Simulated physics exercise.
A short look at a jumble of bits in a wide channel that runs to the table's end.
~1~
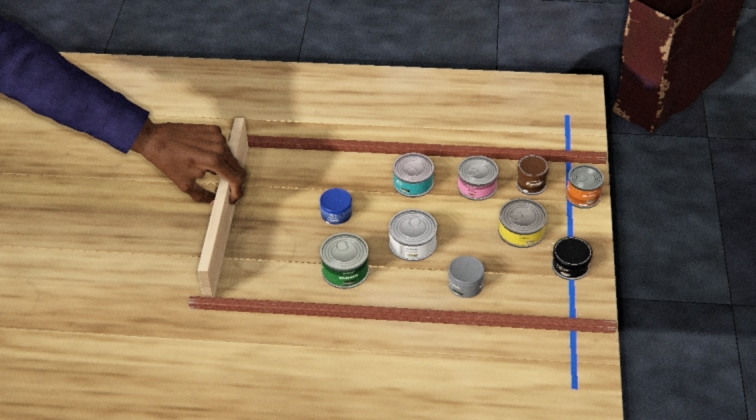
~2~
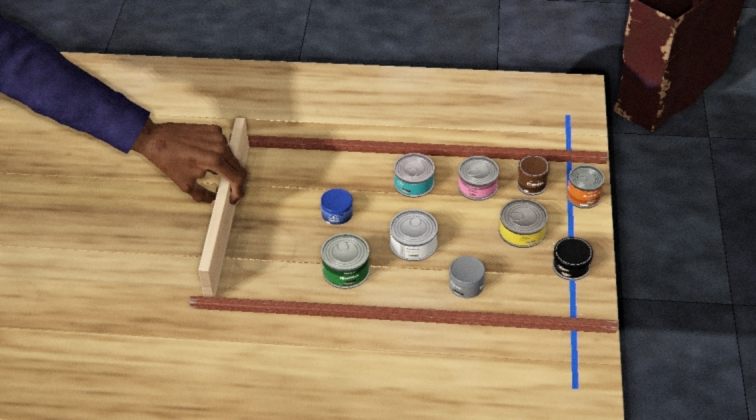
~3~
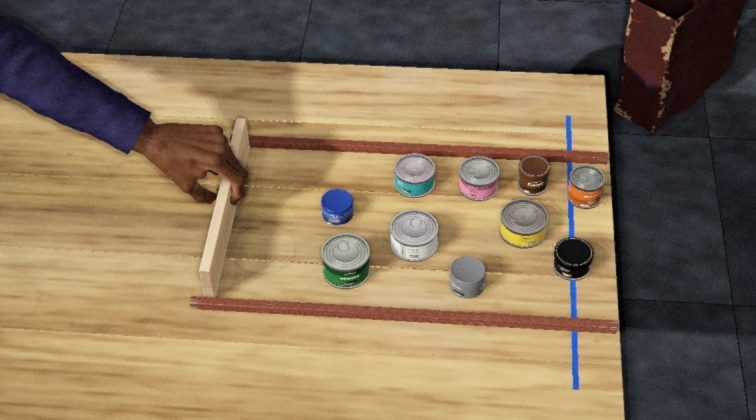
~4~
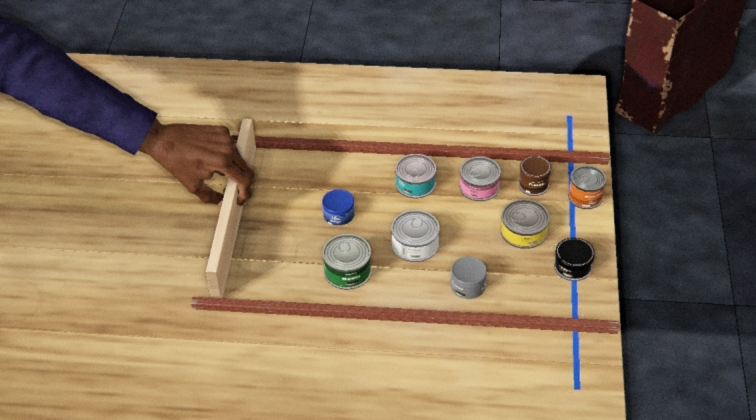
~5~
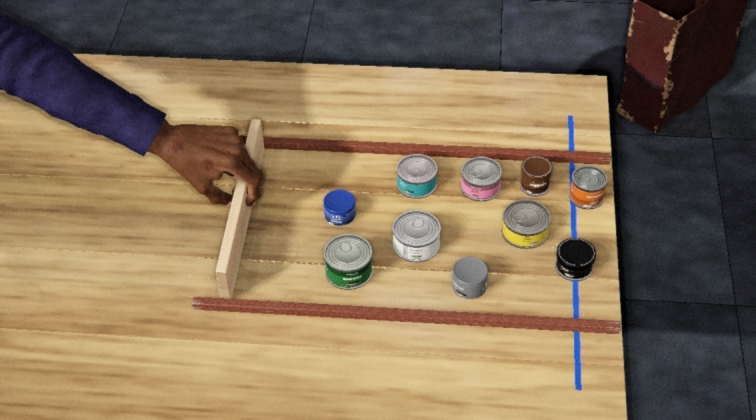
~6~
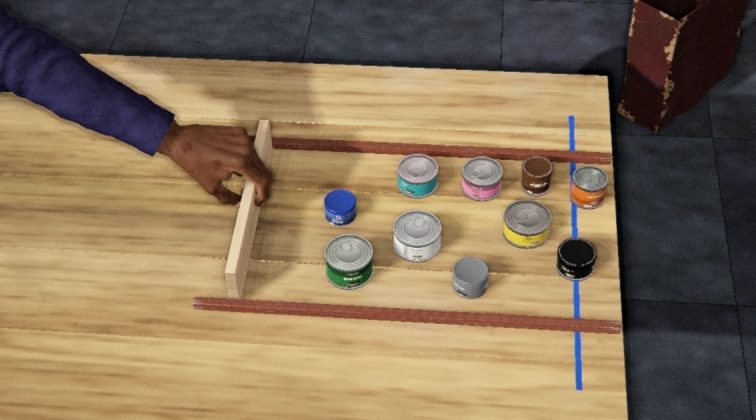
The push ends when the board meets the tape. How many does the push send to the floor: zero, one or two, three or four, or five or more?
The number that fall off is five or more.
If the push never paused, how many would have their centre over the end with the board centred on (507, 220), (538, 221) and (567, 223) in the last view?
Past the end: 0, 1 and 5.
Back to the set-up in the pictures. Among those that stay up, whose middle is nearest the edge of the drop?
It is the brown tin.
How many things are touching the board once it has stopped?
It touches 4.
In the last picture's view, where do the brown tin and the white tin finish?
About (613, 166), and the other about (600, 249).
Soon after, none off yet; orange tin at rest near (589, 188); black tin at rest near (576, 260); brown tin at rest near (537, 176).
After that, none off yet; orange tin moving near (593, 188); black tin at rest near (576, 260); brown tin displaced about its own width near (565, 175).
In the end, the number that fall off is five or more; gone, grey tub, pink pot, yellow tin, black tin and orange tin.
